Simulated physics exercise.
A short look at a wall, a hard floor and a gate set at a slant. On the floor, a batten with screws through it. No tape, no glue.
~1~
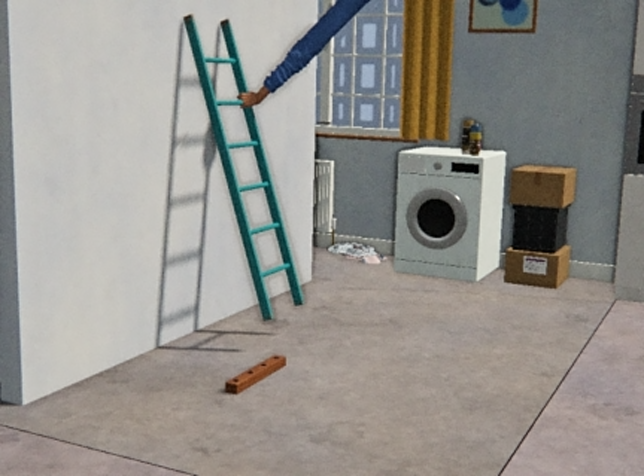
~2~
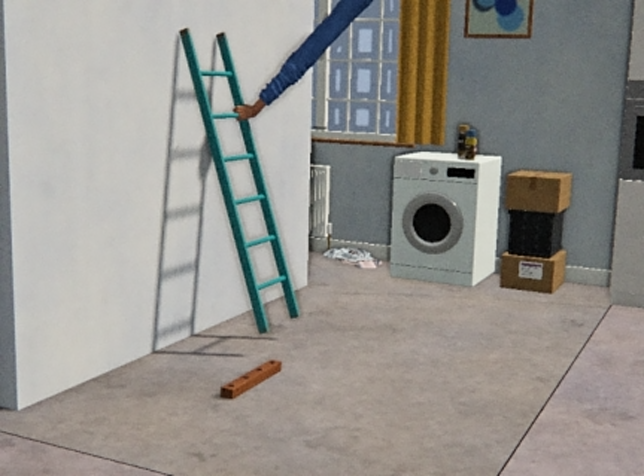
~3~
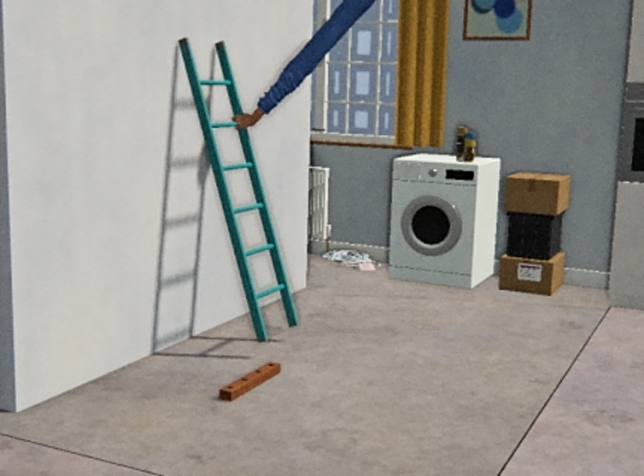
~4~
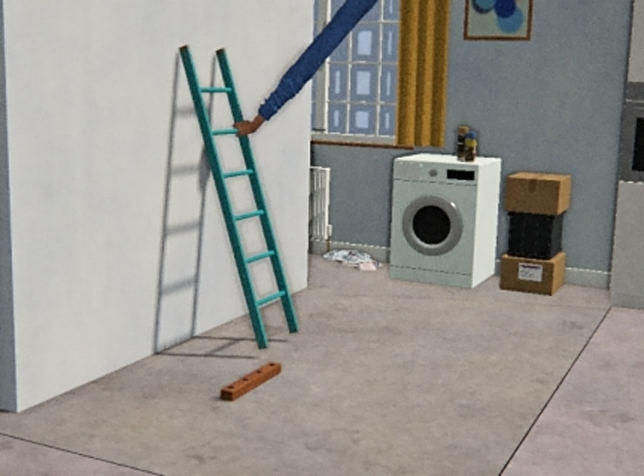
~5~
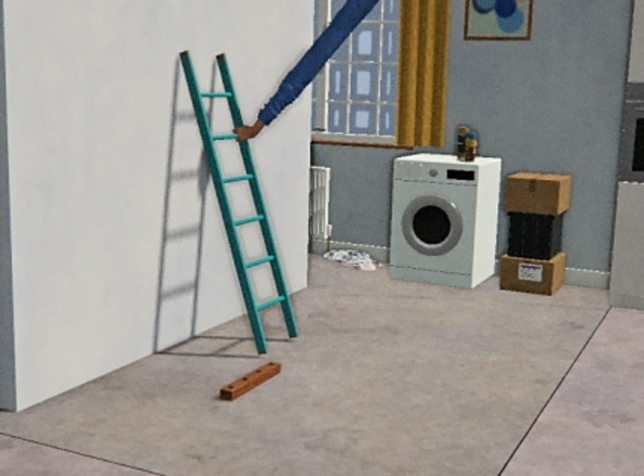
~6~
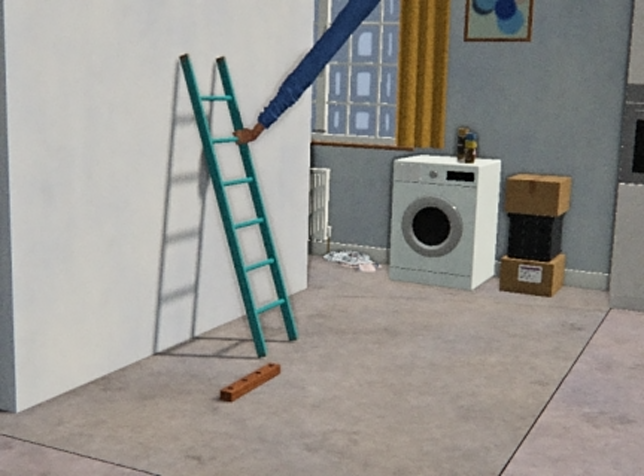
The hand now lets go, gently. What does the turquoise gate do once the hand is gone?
As it turns out, the turquoise gate holds its place.
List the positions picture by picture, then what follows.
The first picture shows still on the way; turquoise gate (246, 166); batten (257, 374).
The second picture shows still on the way; turquoise gate (242, 179); batten (253, 379).
The third picture shows still on the way; turquoise gate (241, 188); batten (252, 381).
The fourth picture shows still on the way; turquoise gate (241, 195); batten (252, 381).
The fifth picture shows still on the way; turquoise gate (241, 200); batten (252, 380).
The sixth picture shows in place, still held; turquoise gate (241, 203); batten (252, 381).
Then, 0.32 s later than the last frame, turquoise gate at rest near (241, 203).
When it is over, the turquoise gate remains leaning, near (241, 203).
